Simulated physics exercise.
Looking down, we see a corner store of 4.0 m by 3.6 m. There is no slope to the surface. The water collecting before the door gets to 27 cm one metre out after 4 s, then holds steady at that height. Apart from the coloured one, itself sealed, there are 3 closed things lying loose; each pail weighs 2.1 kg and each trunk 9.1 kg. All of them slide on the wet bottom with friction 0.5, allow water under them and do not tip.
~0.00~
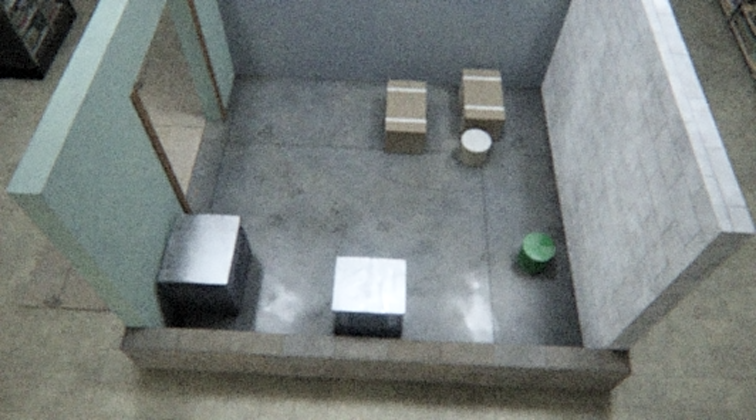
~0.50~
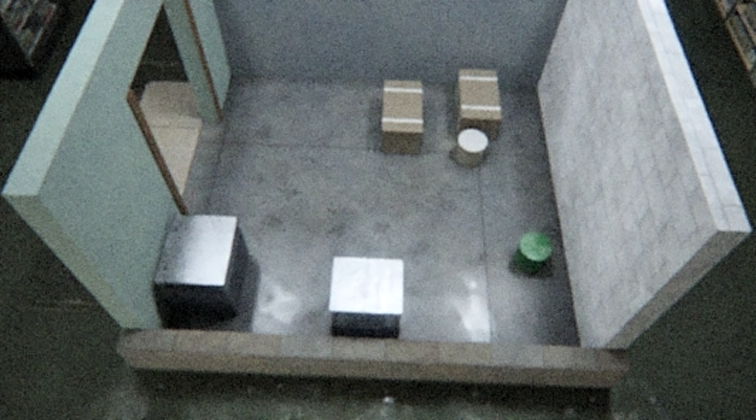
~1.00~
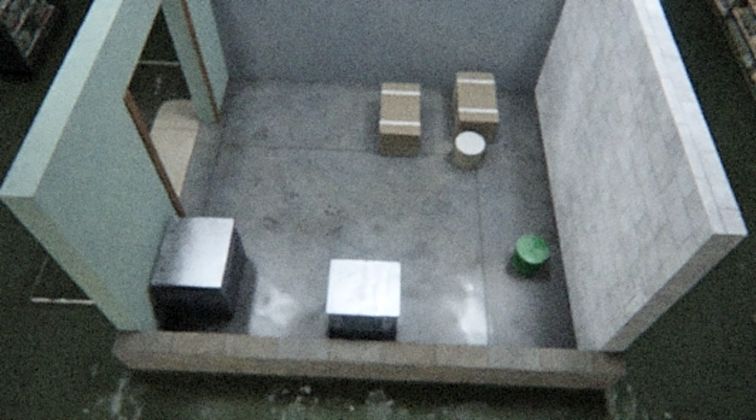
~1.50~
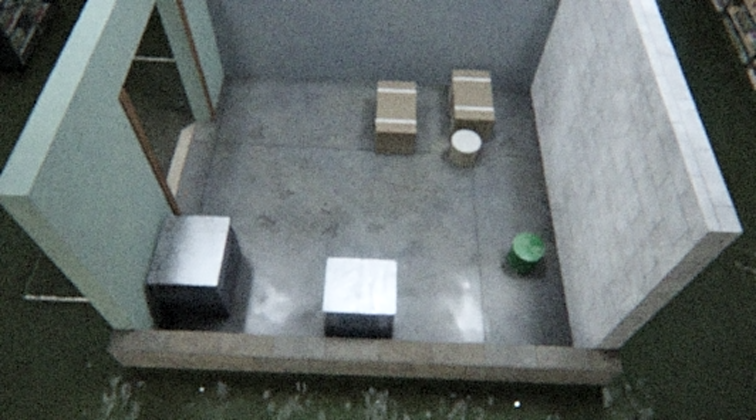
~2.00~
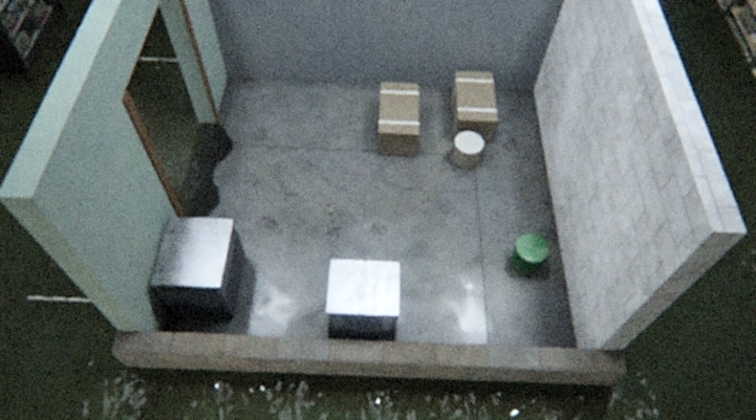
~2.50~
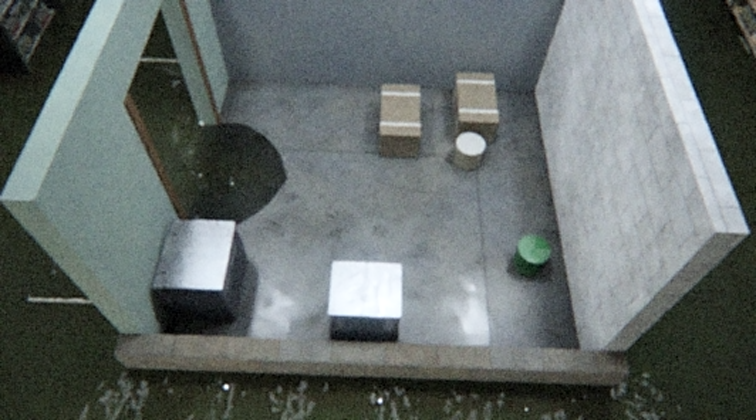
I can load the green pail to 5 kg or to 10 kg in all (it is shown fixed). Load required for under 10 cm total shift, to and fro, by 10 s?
Neither suffices.
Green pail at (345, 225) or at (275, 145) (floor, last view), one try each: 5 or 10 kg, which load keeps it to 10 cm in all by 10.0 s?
No load; no load.
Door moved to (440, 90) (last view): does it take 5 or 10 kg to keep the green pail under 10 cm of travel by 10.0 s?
Result: Nothing offered works.
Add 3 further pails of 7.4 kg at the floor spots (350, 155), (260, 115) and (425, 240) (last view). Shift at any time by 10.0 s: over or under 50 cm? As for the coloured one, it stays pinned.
Order as asked: Goes beyond / stays within / goes beyond.
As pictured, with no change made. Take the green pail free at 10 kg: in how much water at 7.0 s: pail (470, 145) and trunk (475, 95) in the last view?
Roughly 18 and 20 cm.
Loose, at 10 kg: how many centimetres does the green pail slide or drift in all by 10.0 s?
The distance adds up to about 80 cm.
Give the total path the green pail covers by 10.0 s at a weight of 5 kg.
About 300 cm altogether.
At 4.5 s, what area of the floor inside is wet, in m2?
I'd estimate close to 9.5 m2.
After 3.5 s the green pail would be 0 cm from its start with 5 kg and 0 cm from its start with 10 kg; 0 cm of water round it then.
After 4.5 s the green pail would be 0 cm from its start with 5 kg and 0 cm from its start with 10 kg; 0 cm of water round it then.
After 7.0 s the green pail would be 77 cm from its start with 5 kg and 16 cm from its start with 10 kg; 17 cm of water round it then.
After 10.0 s the green pail would be 88 cm from its start with 5 kg and 21 cm from its start with 10 kg; 21 cm of water round it then.
